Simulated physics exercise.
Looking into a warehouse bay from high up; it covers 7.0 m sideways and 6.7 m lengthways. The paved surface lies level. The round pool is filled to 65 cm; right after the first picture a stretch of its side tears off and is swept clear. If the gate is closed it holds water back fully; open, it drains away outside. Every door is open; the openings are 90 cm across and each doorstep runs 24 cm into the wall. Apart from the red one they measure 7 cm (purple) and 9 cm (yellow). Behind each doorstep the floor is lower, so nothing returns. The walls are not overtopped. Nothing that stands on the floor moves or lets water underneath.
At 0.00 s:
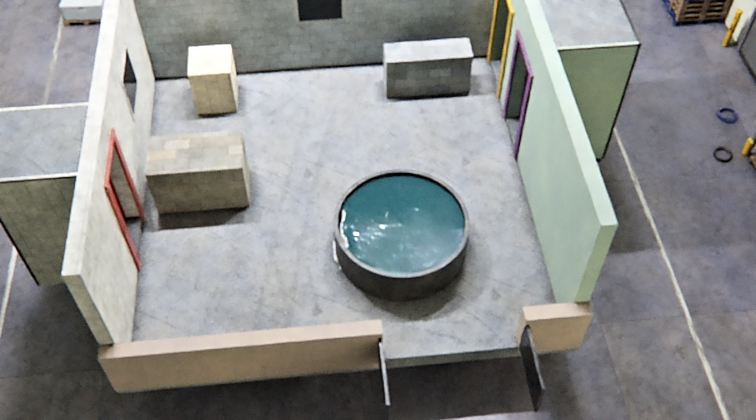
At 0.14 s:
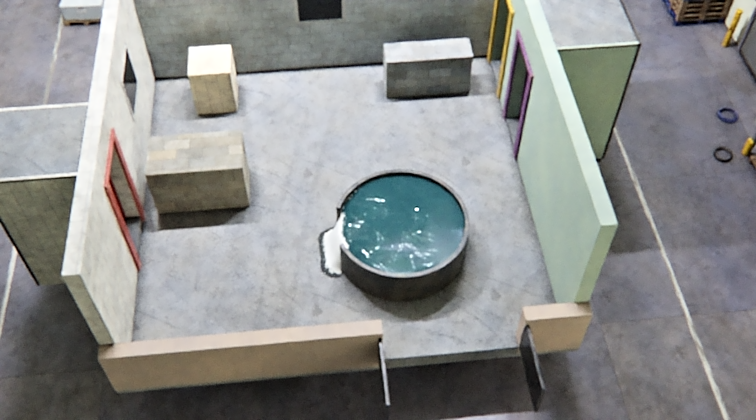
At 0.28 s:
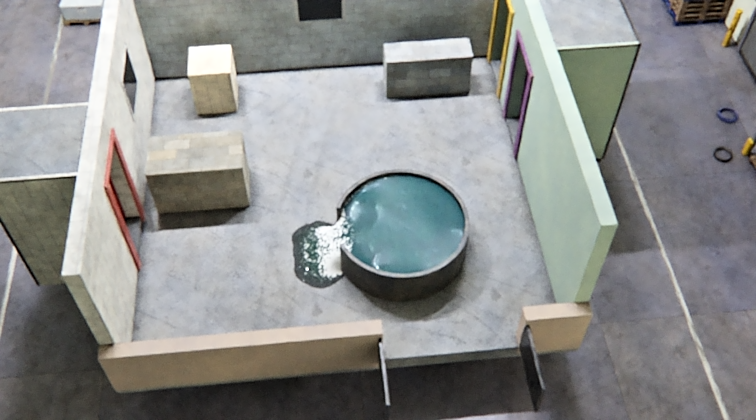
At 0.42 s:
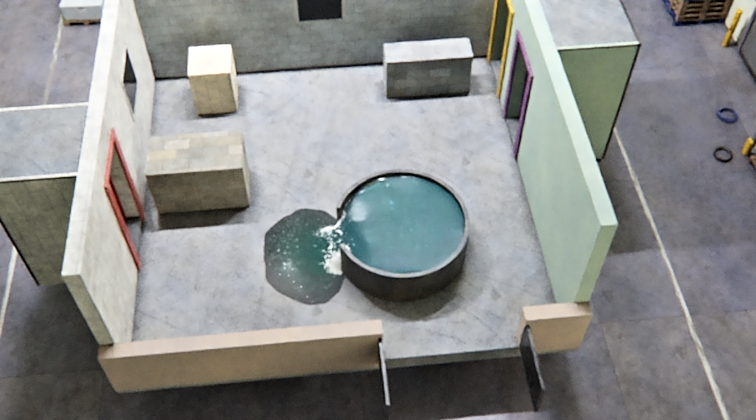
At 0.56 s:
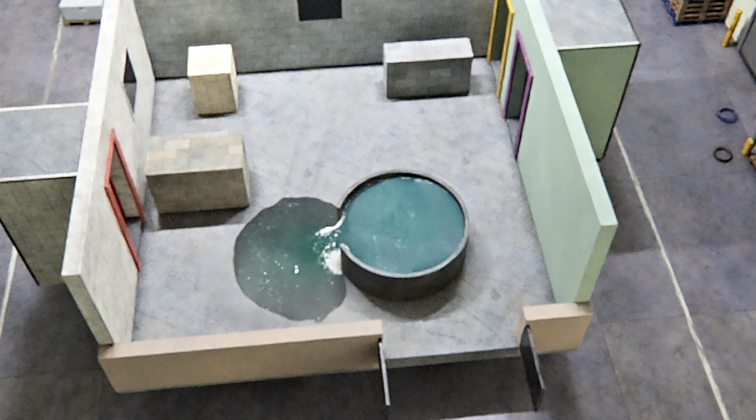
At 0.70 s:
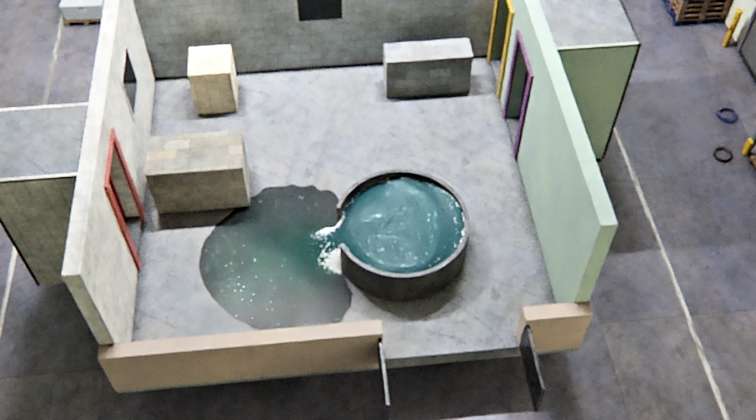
In this clip, a round pool stands full and still in a walled concrete bay seen from above, then its left side opens and water pours out, spreading leftward across the floor in a widening dark puddle.
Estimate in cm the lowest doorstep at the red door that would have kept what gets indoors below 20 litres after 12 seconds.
At least 21 cm or so.
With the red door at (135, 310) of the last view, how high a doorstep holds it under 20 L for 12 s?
About 18 cm.
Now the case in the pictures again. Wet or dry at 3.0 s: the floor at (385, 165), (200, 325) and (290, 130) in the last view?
In turn: Dry, flooded, flooded.
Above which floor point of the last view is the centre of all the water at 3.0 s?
At about (303, 254).
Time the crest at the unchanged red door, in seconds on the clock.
At about 2.2 s.
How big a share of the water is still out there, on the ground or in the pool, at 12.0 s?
Some 92 per cent remains.
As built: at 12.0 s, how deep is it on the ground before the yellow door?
About 4.0 cm.
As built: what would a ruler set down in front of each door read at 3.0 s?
Depths in cm: Red 19, purple 0, yellow 0.
After 1.4 s water covers 25 % of the floor, deepest (28 cm) near (327, 250); 17 cm at the red door, 0 litres in over its 18 cm doorstep.
After 3.0 s water covers 40 % of the floor, deepest (26 cm) near (199, 352); 19 cm at the red door, 35 litres in over its 18 cm doorstep.
After 12.0 s water covers 95 % of the floor, deepest (10 cm) near (130, 369); 9 cm at the red door, 40 litres in over its 18 cm doorstep.
At the red door as built, the water arrived by 1.2 s and peaked near 28 cm at 2.2 s.
With a doorstep of 19.5 cm, 29 litres would have come in within the 12 s; with 26.5 cm, 5 litres. So under 20 litres takes about 21 cm.
